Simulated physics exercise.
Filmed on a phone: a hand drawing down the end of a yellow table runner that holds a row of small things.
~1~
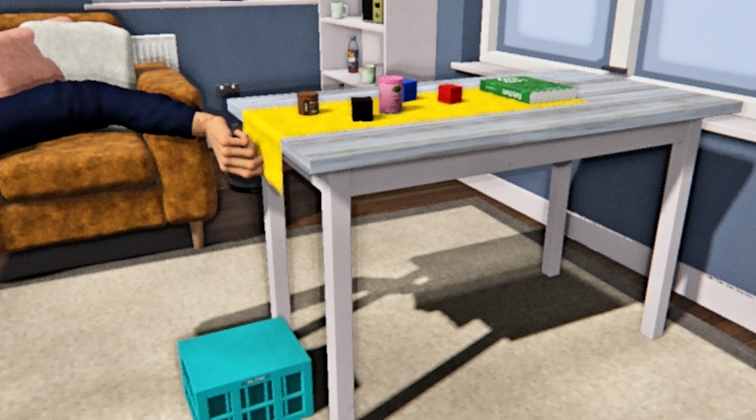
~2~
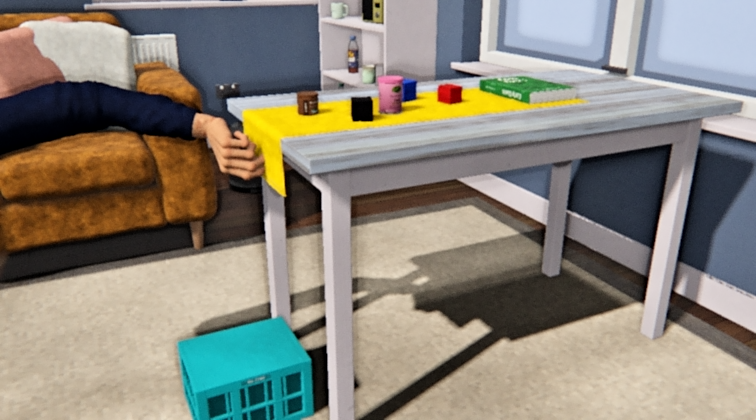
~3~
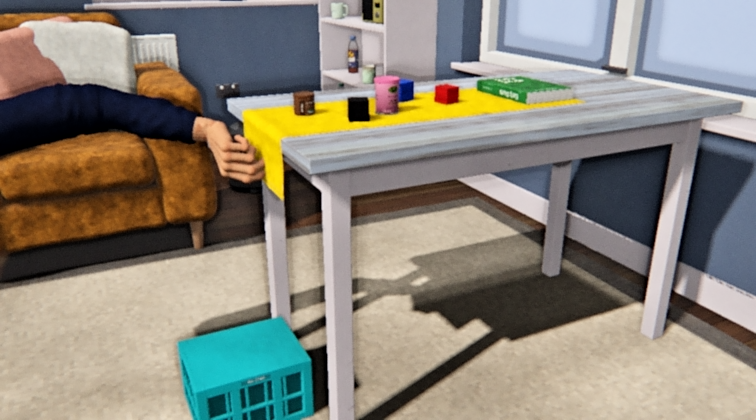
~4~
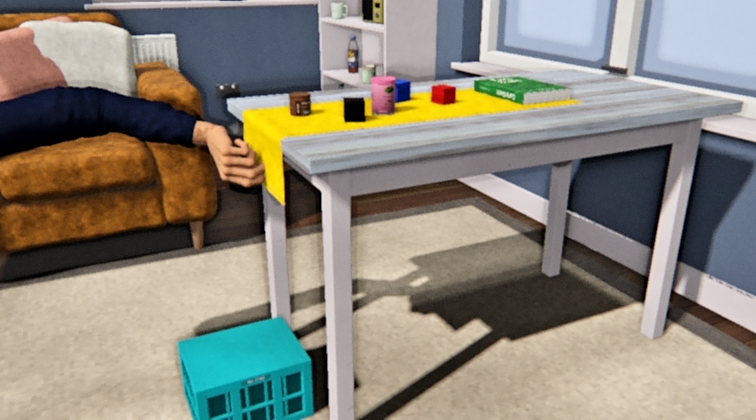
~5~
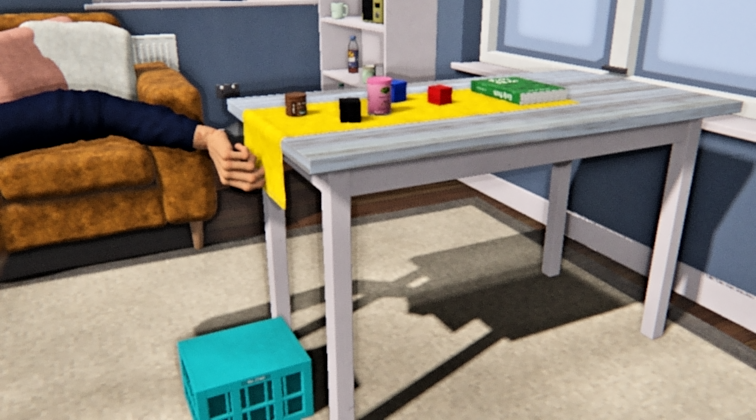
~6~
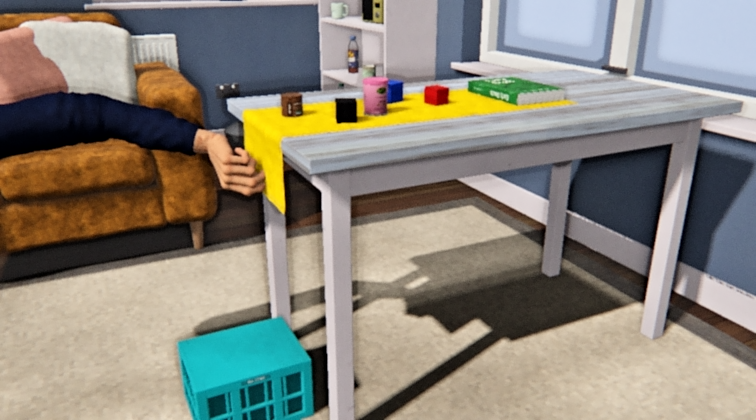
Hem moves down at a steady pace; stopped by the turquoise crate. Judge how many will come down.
Lost: Four.
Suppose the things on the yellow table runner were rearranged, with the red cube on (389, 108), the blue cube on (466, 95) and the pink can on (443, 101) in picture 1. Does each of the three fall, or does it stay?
Outcome: Red cube falls away, blue cube stays aboard, pink can stays aboard.
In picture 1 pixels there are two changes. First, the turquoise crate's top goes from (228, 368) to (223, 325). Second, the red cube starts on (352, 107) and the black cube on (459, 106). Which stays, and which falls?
The red cube ends up off the top and the black cube ends up still on top.
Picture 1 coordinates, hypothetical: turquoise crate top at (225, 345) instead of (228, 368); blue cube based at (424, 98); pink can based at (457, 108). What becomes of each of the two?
Blue cube stays, pink can stays.
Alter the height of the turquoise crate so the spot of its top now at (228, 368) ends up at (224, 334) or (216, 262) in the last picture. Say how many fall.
Respectively 3 and 1.
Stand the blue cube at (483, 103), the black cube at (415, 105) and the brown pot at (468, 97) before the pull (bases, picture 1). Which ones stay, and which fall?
Outcome: Blue cube stays, black cube falls away, brown pot stays.
Soon after, hem near (267, 253); brown pot gone.
Then, hem near (269, 320); brown pot, black cube and pink can gone.
At rest, hem on the crate; brown pot, black cube, pink can and blue cube gone. It carries off four.
